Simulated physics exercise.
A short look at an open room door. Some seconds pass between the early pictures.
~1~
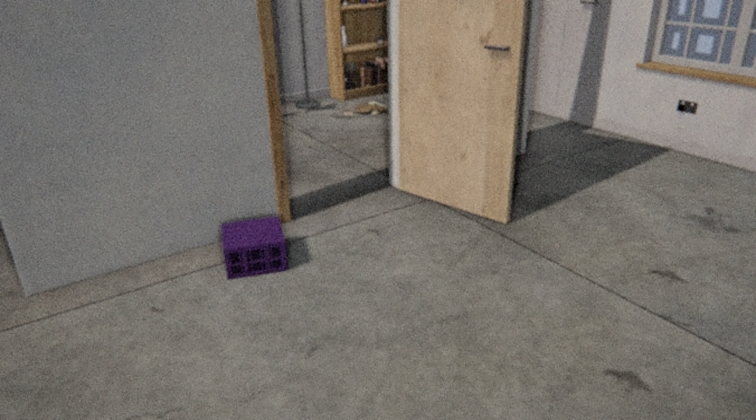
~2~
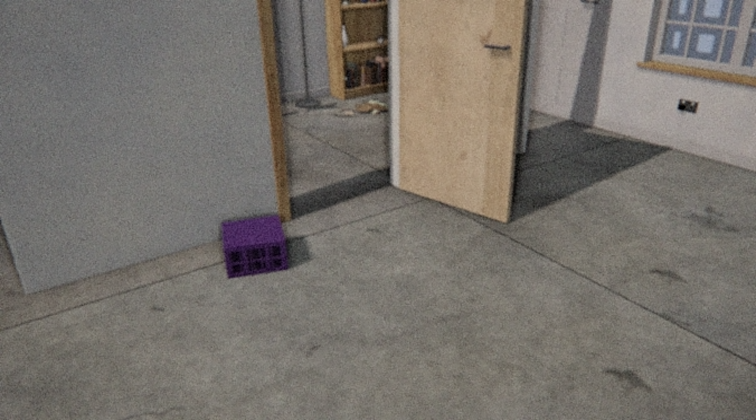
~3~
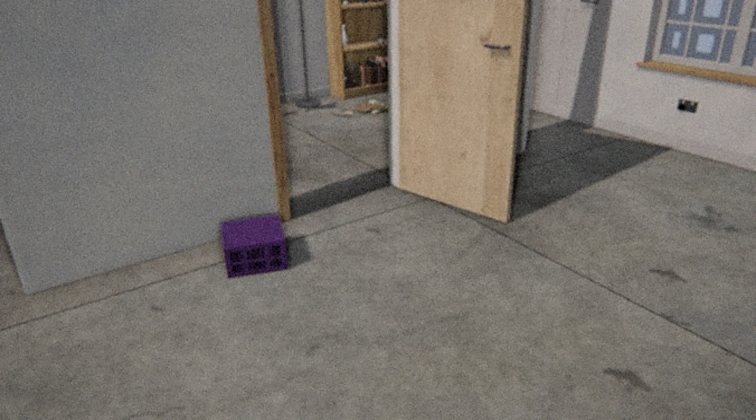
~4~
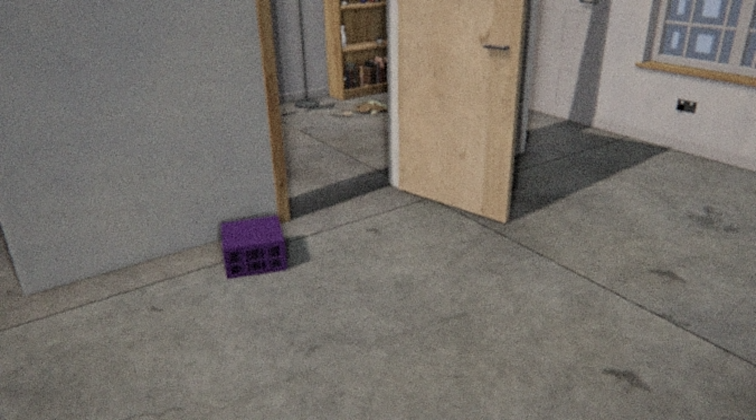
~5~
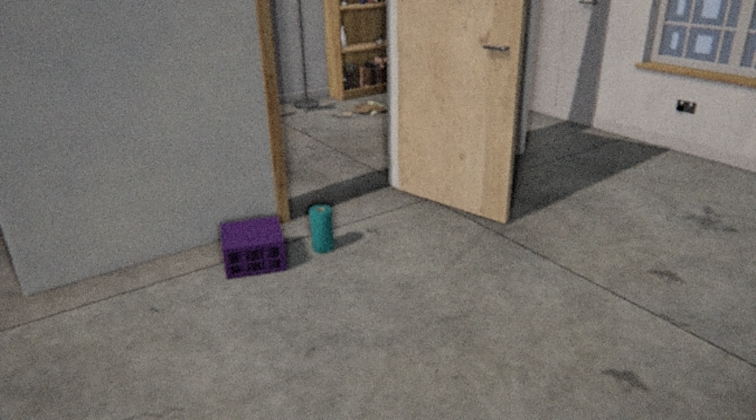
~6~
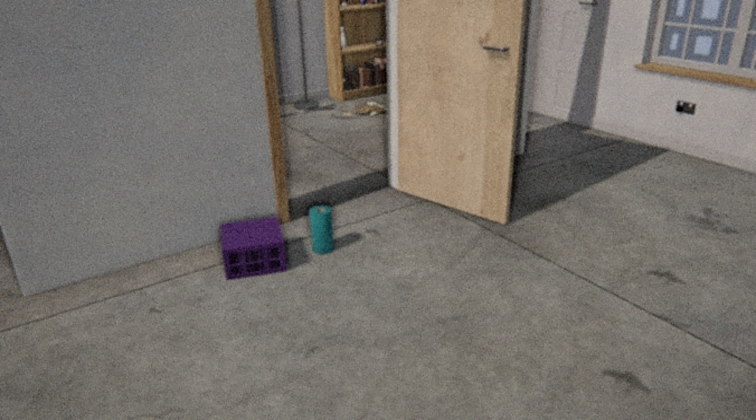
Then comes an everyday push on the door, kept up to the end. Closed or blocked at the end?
It shuts.
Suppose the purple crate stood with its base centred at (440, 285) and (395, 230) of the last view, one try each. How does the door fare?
First try: It reaches the frame; second try: It is blocked.
Then, 0.80 s later than the last frame, open by 82°.
Then, 1.50 s later than the last frame, open by 47°.
Then, 2.10 s later than the last frame, open by 15°.
When it is over, open by 0°; both as before. End places, in pixels of the last picture, turquoise roll near (322, 230).
